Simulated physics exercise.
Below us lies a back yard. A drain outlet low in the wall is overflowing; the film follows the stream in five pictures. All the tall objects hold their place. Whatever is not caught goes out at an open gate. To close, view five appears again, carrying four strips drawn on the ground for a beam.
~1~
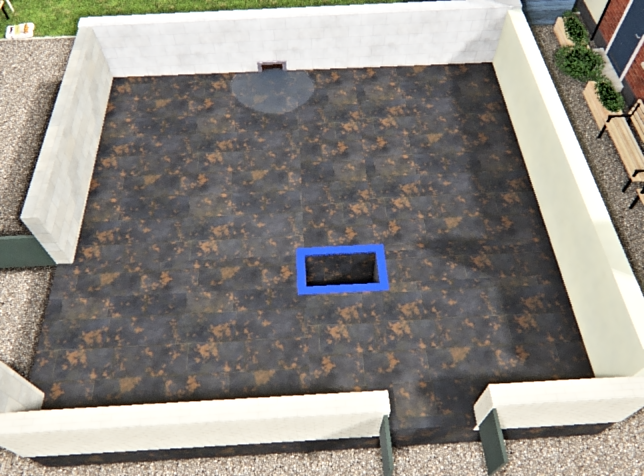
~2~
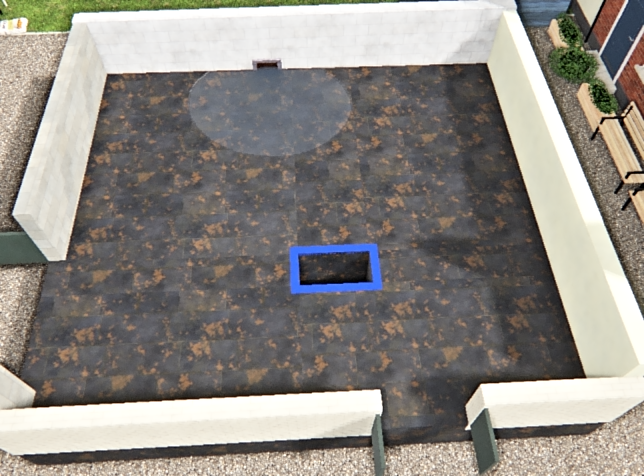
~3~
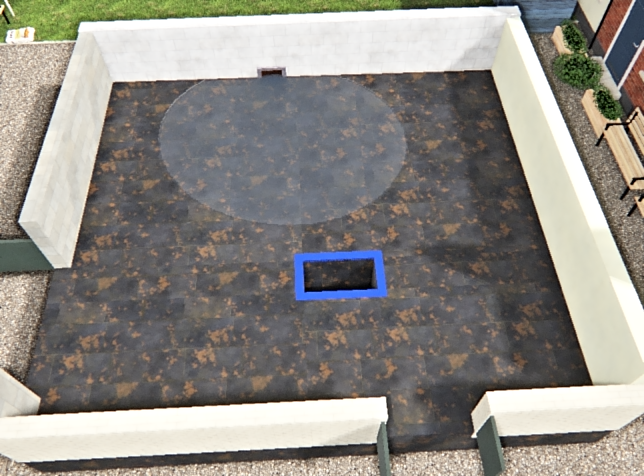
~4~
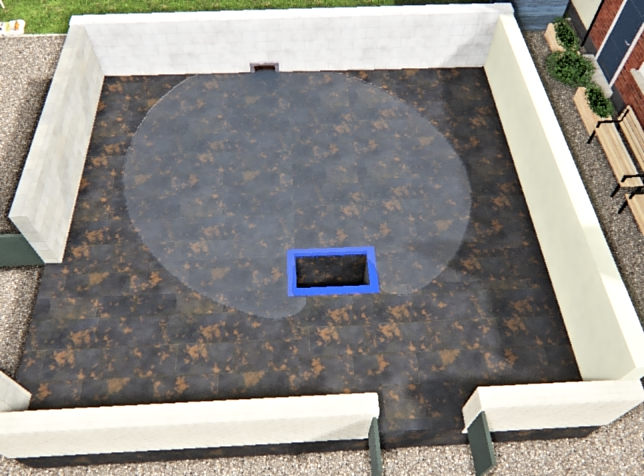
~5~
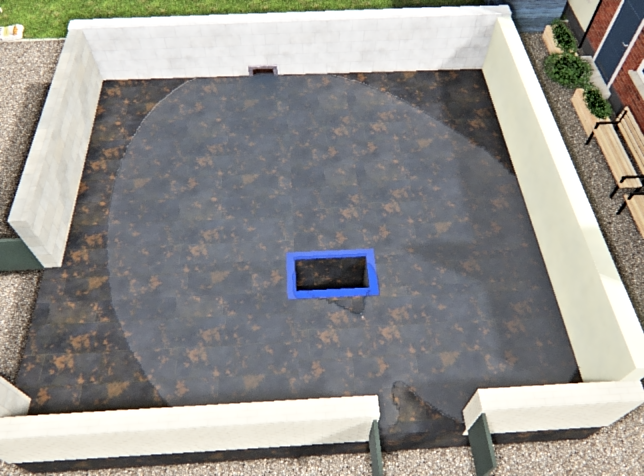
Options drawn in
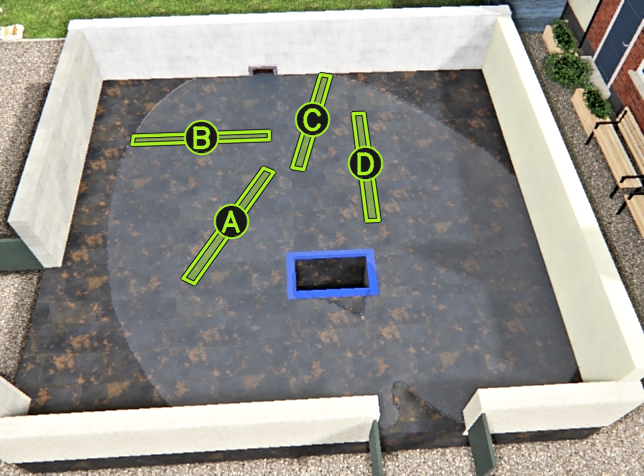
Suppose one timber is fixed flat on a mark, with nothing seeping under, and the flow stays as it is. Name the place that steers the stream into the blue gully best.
D.
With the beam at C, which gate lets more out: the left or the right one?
The right gate.
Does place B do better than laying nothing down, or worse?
Worse.
In lime, A from (188, 280) to (268, 170); B from (132, 140) to (269, 135); C from (297, 168) to (325, 75); D from (372, 220) to (358, 113).
With A, about 17 % of the stream goes into the blue gully, about 81 % out by the gates.
With B, about 14 % of the stream goes into the blue gully, about 81 % out by the gates.
With C, about 23 % of the stream goes into the blue gully, about 73 % out by the gates.
With D, about 49 % of the stream goes into the blue gully, about 49 % out by the gates.
